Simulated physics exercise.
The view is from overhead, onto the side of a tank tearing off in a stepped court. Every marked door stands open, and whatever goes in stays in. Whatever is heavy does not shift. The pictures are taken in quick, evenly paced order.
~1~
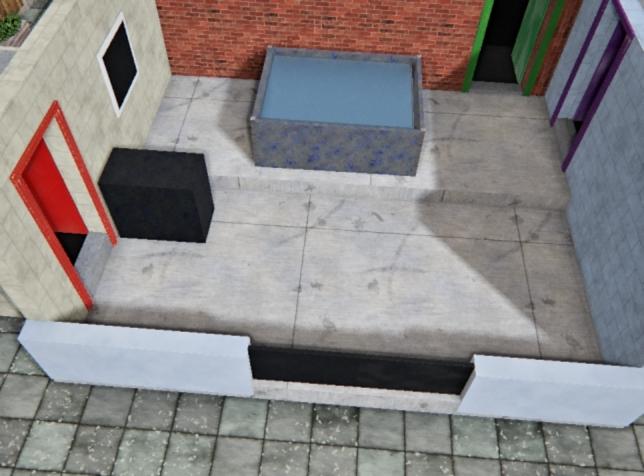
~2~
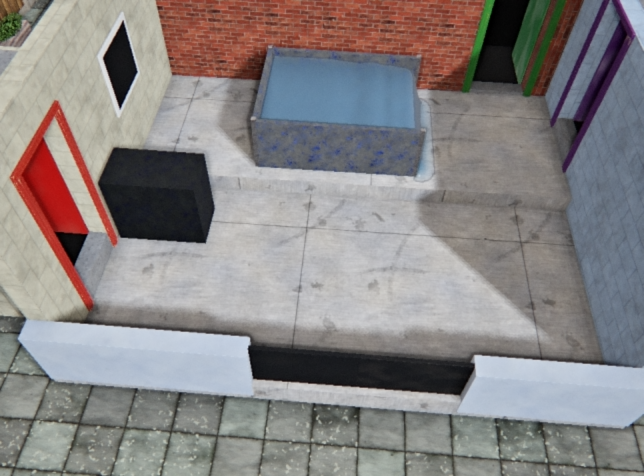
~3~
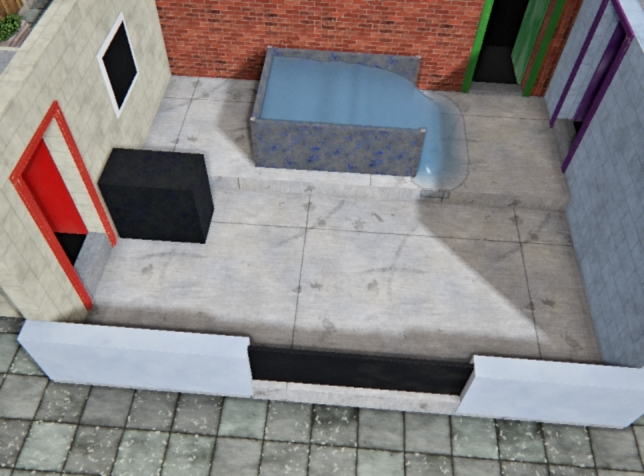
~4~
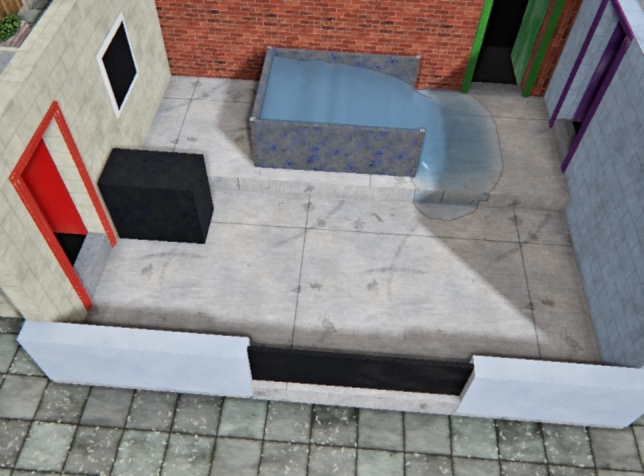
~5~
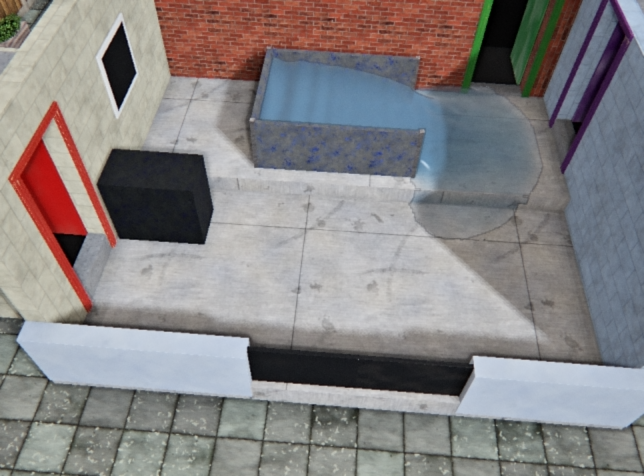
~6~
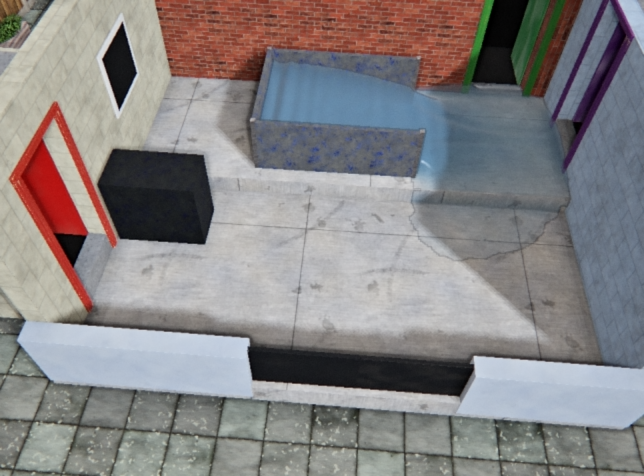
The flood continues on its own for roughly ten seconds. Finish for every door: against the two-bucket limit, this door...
The purple door surpasses it; the green door surpasses it; the red door remains within it.
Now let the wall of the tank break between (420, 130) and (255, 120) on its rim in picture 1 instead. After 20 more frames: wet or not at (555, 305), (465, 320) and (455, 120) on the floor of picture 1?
The first spot is swamped, the second swamped, the third spared.
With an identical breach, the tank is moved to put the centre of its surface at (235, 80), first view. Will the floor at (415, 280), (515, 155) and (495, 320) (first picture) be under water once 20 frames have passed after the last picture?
My reading is hit by the flood first, hit by the flood next and hit by the flood last.
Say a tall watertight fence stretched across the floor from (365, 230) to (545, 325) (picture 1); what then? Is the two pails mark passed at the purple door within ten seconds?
Note: Purple above threshold.
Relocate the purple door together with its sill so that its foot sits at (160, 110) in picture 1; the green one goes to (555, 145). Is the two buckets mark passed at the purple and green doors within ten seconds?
In that case the purple door stays inside the limit and the green door exceeds the limit.
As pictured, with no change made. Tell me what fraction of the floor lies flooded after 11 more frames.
I reckon around 35 %.
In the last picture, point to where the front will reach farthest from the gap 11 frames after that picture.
About (608, 395).
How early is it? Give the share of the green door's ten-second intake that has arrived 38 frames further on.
About 95 per cent.
A moment on, water covers 30 % of the floor; the purple door far over two buckets in, the green door under two buckets in, the red door not reached.
Next, water covers 35 % of the floor; the purple door far over two buckets in, the green door far over two buckets in, the red door not reached.
Then, water covers 50 % of the floor; the purple door far over two buckets in, the green door far over two buckets in, the red door not reached.
Later, water covers 85 % of the floor; the purple door far over two buckets in, the green door far over two buckets in, the red door wet at the sill, nothing in.
In the end, water covers 90 % of the floor; the purple door far over two buckets in, the green door far over two buckets in, the red door wet at the sill, nothing in.
